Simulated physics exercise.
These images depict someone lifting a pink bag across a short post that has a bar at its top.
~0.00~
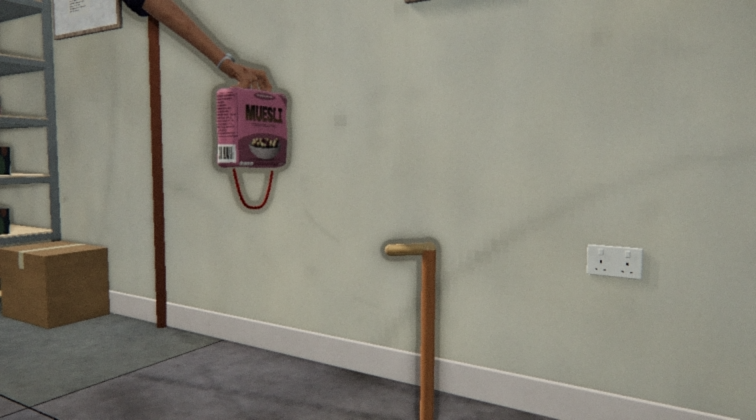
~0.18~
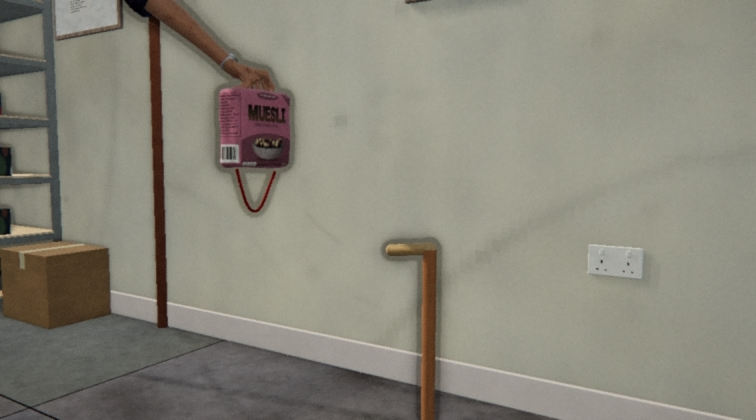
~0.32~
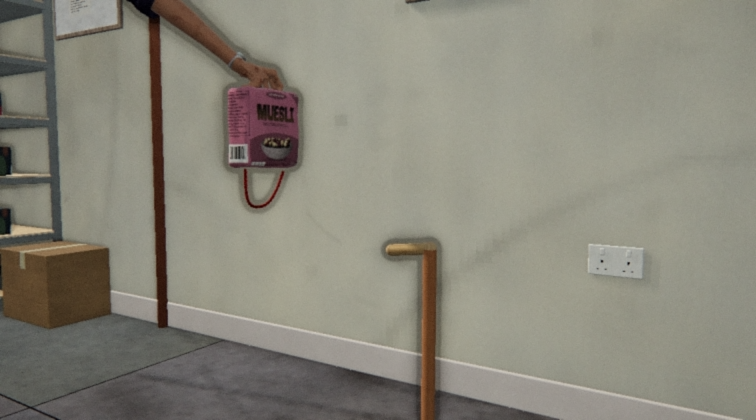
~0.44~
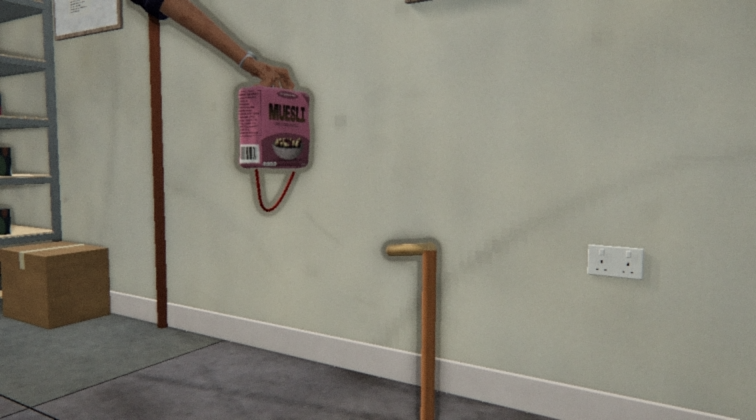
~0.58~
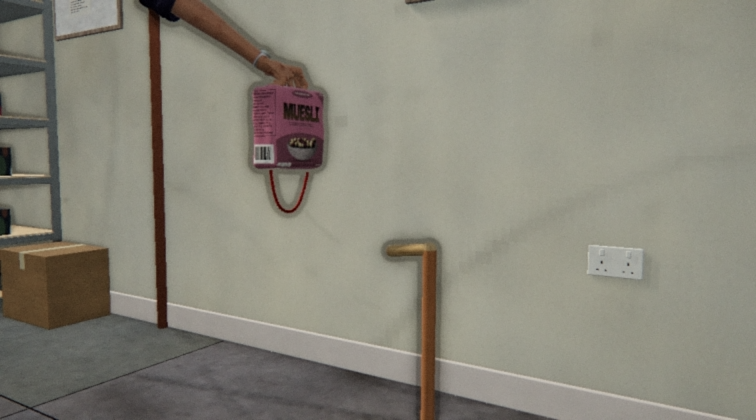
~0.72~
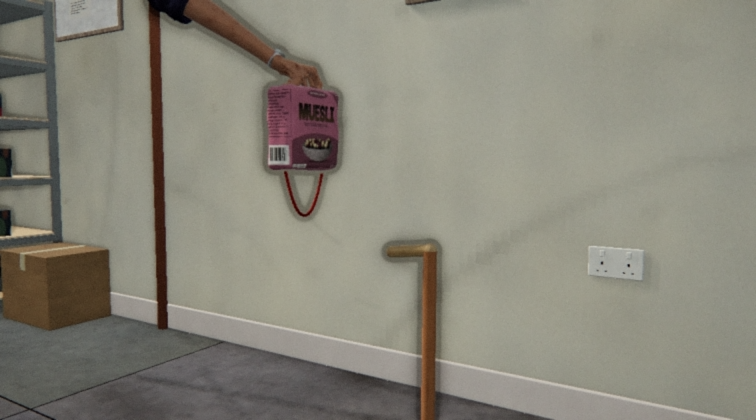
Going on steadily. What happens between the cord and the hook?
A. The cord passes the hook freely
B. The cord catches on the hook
A.
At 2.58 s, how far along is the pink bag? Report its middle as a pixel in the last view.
Its middle is at roughly (555, 122).
After 1.16 s, bag nearing the post near (353, 128).
After 1.86 s, bag over the post near (442, 125).
After 2.58 s, bag past the post near (555, 122).
At rest, bag past the post near (587, 121). The pink bag comes away clean.
